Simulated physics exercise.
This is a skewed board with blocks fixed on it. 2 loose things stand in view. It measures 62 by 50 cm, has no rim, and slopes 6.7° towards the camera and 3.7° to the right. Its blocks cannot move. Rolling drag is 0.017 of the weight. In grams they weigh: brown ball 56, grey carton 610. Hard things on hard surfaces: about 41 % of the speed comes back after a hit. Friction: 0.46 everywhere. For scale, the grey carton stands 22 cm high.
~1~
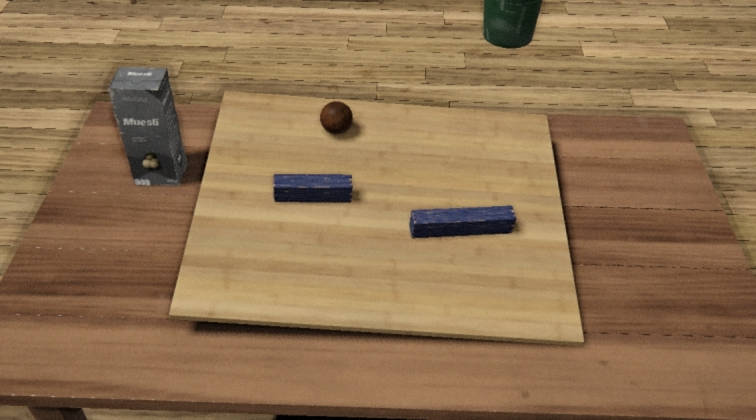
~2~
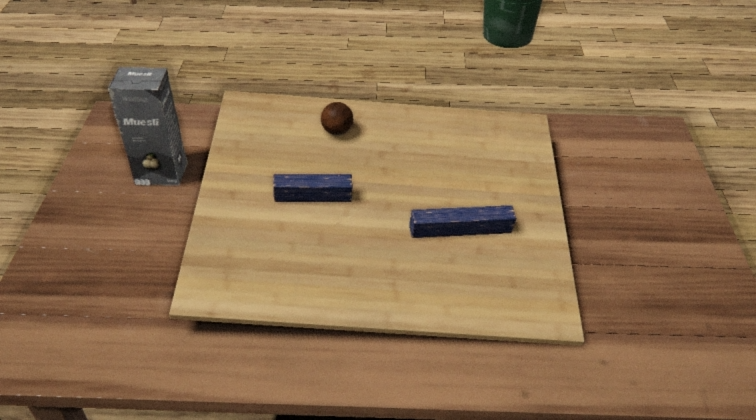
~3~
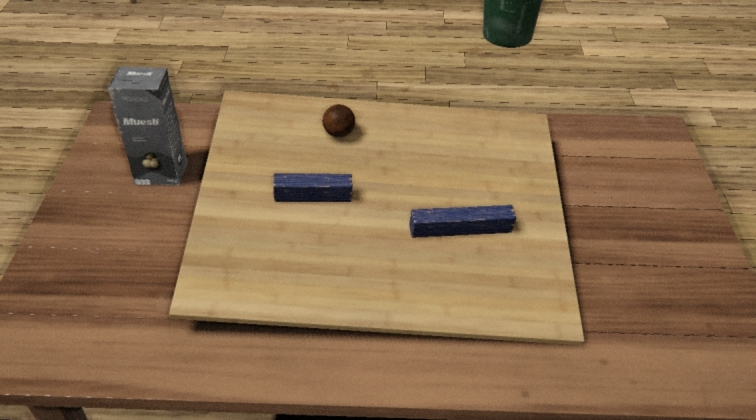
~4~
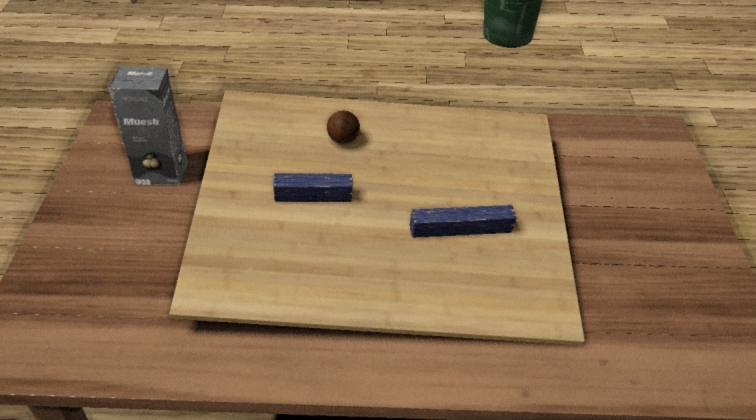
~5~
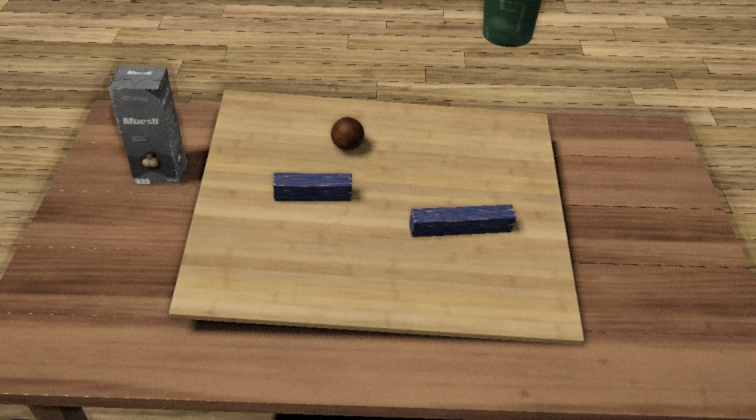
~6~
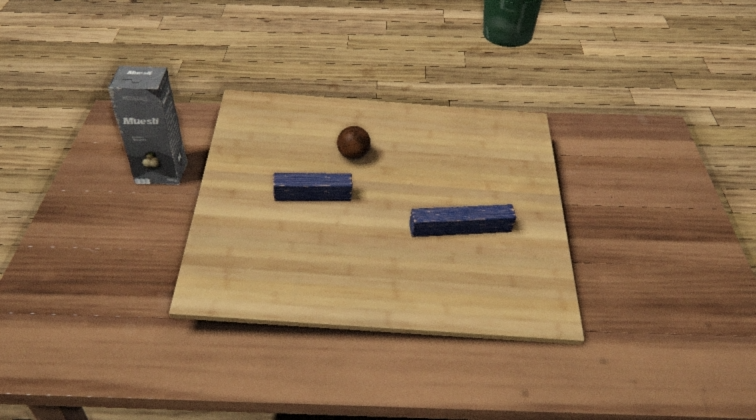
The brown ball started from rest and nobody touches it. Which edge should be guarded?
The way out: Near side.
Then, 0.30 s on from there, 23 cm of board to the near edge; brown ball near (391, 198).
Then, 0.70 s on from there, 9 cm of board to the near edge; brown ball near (361, 264).
Then, 1.00 s on from there, it has gone over the near edge; brown ball near (359, 370).
Then, 1.20 s on from there, it has gone over the near edge.
In the end, it has gone over the near edge; grey carton under 8 cm from the start.
